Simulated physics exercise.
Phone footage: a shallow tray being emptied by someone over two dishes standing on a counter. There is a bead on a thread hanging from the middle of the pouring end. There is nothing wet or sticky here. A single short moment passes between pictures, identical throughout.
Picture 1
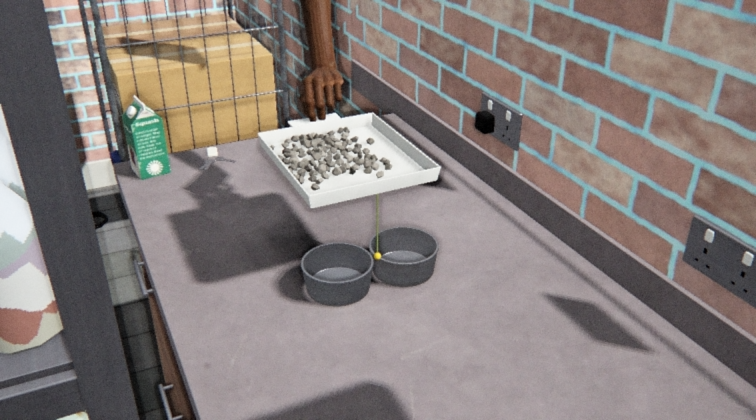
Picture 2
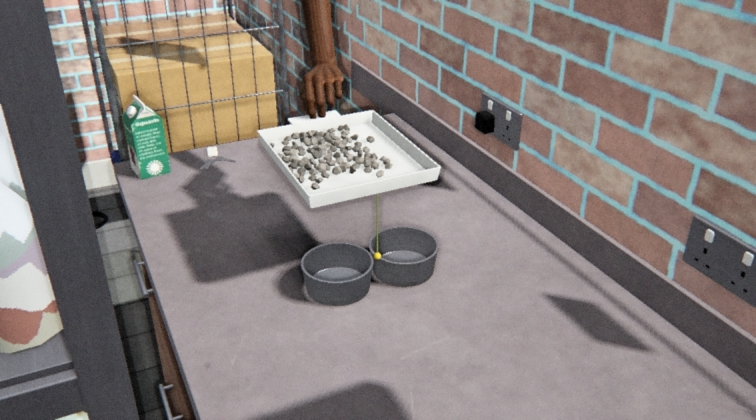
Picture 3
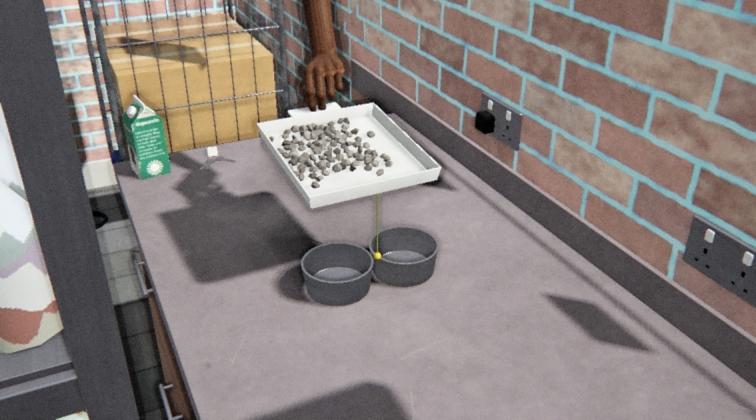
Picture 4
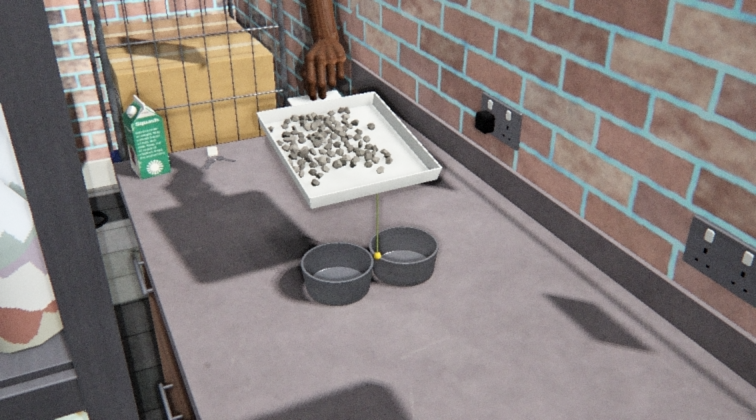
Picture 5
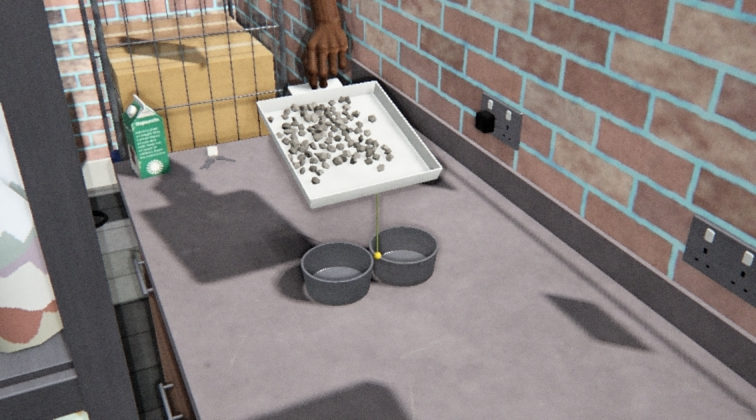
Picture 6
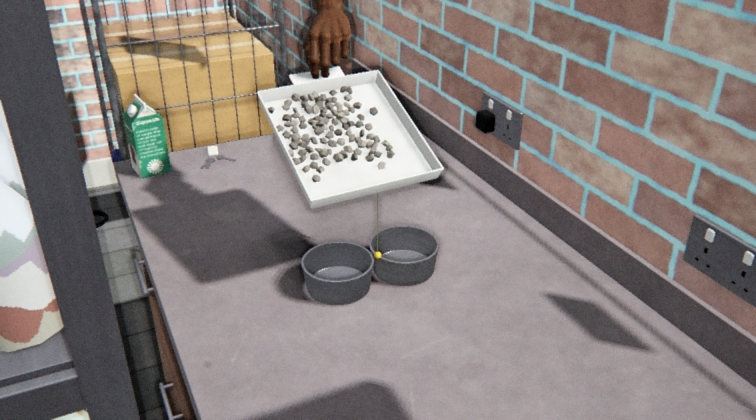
On a kitchen counter, a hand steadily raises the back of a white tray of gravel above two dark dishes.
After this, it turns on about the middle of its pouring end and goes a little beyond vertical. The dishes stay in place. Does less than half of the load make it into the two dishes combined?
Yes - less than half does.
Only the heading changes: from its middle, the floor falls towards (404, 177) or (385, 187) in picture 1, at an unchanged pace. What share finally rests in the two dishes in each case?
For the first aim it is 50 in a hundred, for the second 0 in a hundred.
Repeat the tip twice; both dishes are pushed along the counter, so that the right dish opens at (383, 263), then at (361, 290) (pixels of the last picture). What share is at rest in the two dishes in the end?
Close to 30 in a hundred, then close to 60 in a hundred.
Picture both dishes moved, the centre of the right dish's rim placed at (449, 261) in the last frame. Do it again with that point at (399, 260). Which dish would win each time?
Taking the places in turn, it's the left side and then the left side.
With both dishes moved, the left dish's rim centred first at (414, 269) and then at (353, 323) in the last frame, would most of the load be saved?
Taking them in turn, it's short of half and then short of half.
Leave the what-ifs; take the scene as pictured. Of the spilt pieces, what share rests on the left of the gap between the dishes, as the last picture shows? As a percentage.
Looks like close to 50 per cent of it.
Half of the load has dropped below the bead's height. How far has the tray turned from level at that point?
My estimate is some 95 degrees.
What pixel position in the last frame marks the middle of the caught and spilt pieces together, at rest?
Near pixel (373, 322).
Just after the last frame, tray tipped steeply; almost all on the tray; just a few in the air.
A moment on, tray tipped right over; roughly a third on the tray; roughly half outside both; about a tenth in the air.
Further on, tray tipped past a quarter turn; every one outside both.
When it is over, tray tipped past a quarter turn; not one in the left dish; not one in the right dish; every one outside both.
